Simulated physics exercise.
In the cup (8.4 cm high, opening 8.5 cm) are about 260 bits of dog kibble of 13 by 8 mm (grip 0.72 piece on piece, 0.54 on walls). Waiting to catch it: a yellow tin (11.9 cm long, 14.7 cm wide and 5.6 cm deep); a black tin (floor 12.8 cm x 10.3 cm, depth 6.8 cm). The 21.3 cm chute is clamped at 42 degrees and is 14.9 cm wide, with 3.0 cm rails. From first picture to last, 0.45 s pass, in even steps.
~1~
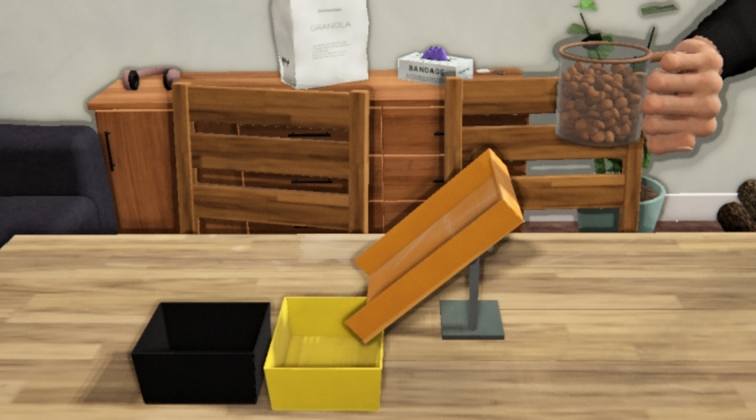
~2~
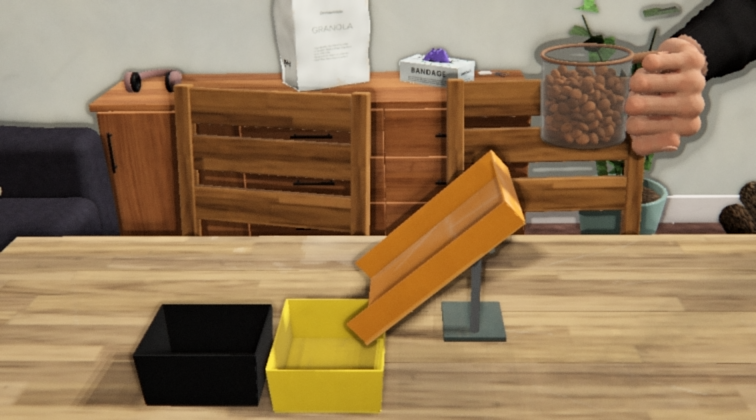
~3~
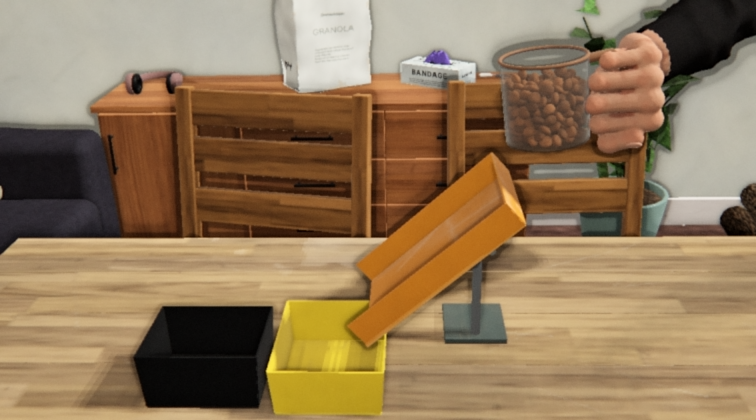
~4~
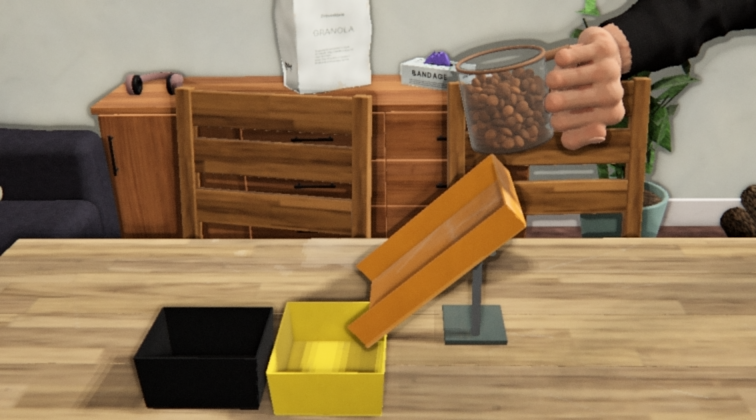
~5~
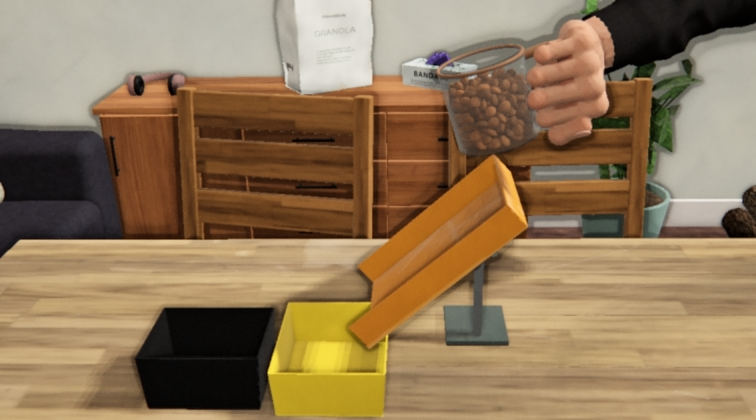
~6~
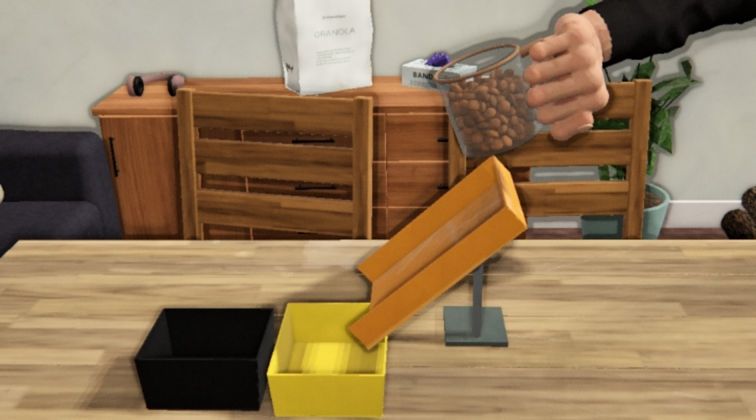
A hand in a dark sleeve holds a clear cup of brown kibble at the upper right of a living room, seen from the front across a pale wooden table. Below it, an orange chute on a grey stand slopes down leftward to a yellow tin, with a black tin further left and wooden chairs behind. The hand carries the cup left above the chute, gradually tilting it leftward, then keeps tilting it in place.
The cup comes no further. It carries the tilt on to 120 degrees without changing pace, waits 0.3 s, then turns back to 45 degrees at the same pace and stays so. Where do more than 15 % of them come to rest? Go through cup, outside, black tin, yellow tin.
In the cup: No; outside everything: No; in the black tin: No; in the yellow tin: Yes.
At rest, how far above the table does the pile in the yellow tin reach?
About 4.0 cm.
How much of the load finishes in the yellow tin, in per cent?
About 95 per cent.
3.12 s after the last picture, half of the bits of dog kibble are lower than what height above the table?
About 2 cm.
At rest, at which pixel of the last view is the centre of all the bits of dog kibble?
Around (309, 373).
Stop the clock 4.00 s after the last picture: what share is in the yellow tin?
Near 95 per cent so far.
Then, 1.20 s after the last picture, tilt 82 degrees; cup 100 %; middle of all pieces near (495, 108).
Then, 2.20 s after the last picture, tilt 120 degrees; outside 5 %, cup 15 %, slope 25 %, yellow tin 55 %; middle of all pieces near (358, 307).
Then, 3.12 s after the last picture, tilt 80 degrees; outside 5 %, yellow tin 95 %; middle of all pieces near (309, 372).
Then, 4.00 s after the last picture, tilt 45 degrees; outside 5 %, yellow tin 95 %; middle of all pieces near (309, 372).
In the end, outside 5 %, cup 0 %, slope 0 %, black tin 0 %, yellow tin 95 %.
